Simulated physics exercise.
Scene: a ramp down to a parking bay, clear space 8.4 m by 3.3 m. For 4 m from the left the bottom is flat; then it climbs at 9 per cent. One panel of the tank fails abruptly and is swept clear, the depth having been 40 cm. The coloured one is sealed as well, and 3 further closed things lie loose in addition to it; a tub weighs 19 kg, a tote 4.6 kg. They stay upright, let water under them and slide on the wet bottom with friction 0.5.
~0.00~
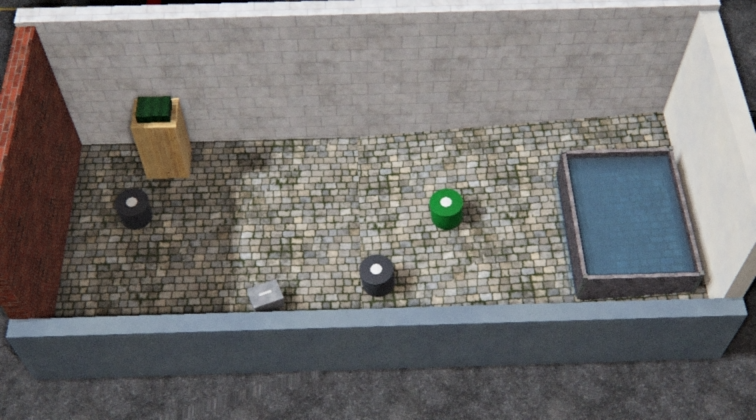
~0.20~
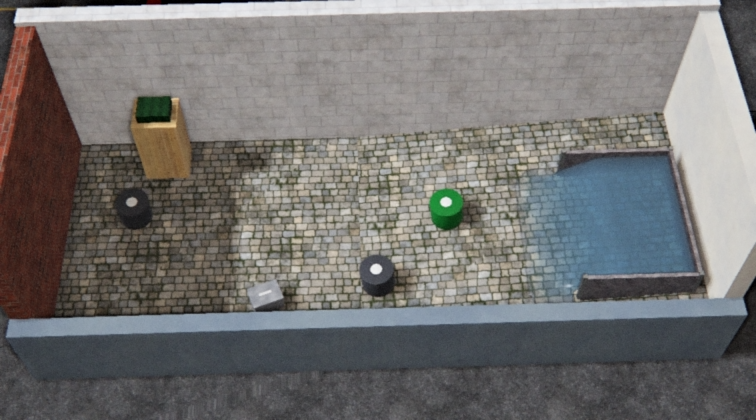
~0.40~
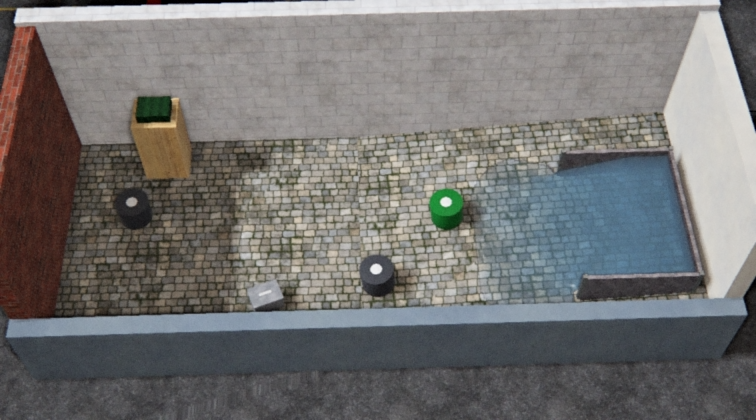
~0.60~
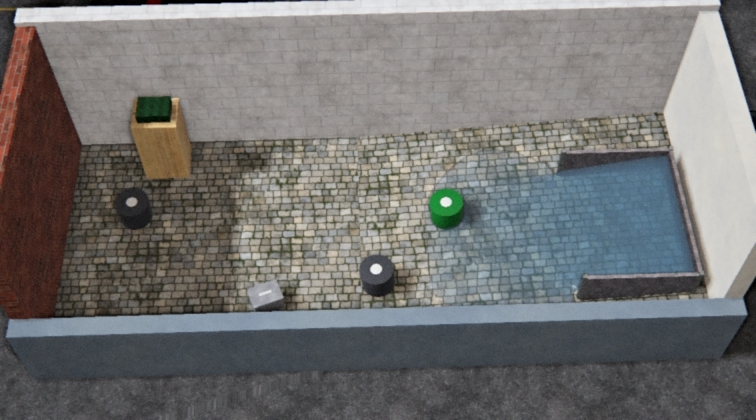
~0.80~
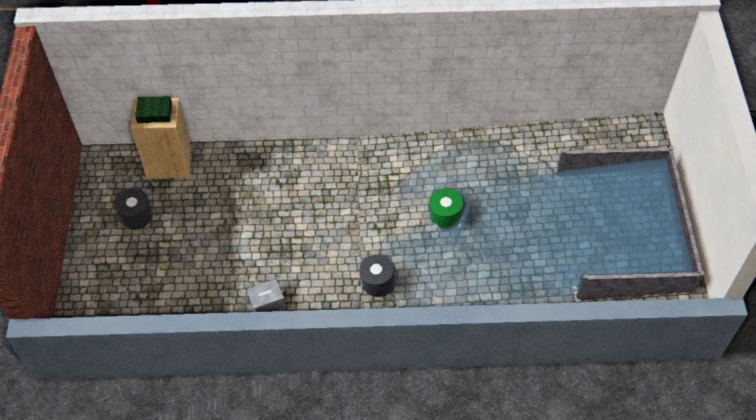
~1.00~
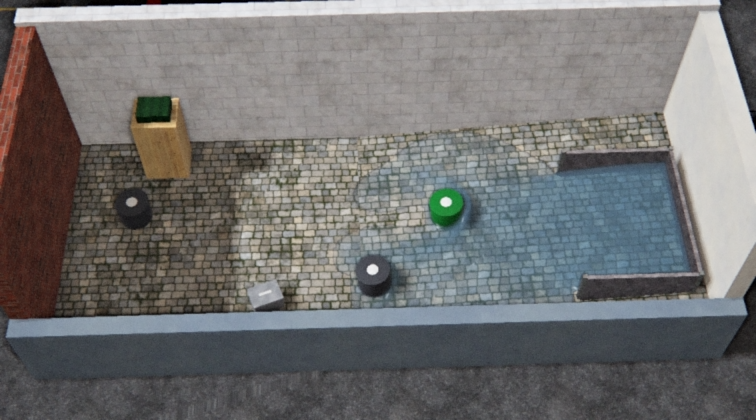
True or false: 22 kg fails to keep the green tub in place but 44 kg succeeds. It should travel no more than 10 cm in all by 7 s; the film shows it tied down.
False - both fail.
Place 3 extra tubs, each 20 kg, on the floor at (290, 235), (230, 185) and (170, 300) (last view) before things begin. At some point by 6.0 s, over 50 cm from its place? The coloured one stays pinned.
Respectively: A smaller shift, a smaller shift, a bigger shift.
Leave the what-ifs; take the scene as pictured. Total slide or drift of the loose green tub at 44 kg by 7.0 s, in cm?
Close to 100 cm, all told.
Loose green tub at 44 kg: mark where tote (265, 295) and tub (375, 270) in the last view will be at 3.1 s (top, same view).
Near (84, 273) and (118, 288).
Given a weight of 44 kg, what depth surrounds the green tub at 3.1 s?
Around 7 cm.
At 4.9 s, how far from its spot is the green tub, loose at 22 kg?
Close to 300 centimetres.
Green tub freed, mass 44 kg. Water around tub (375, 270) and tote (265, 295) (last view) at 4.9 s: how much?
Around 19 cm and 16 cm.
After 1.4 s the green tub would be 94 cm from its start with 22 kg and 36 cm from its start with 44 kg; 9 cm of water round it then.
After 3.1 s the green tub would be 278 cm from its start with 22 kg and 108 cm from its start with 44 kg; 7 cm of water round it then.
After 4.9 s the green tub would be 286 cm from its start with 22 kg and 108 cm from its start with 44 kg; 3 cm of water round it then.
After 7.0 s the green tub would be 285 cm from its start with 22 kg and 108 cm from its start with 44 kg; 4 cm of water round it then.
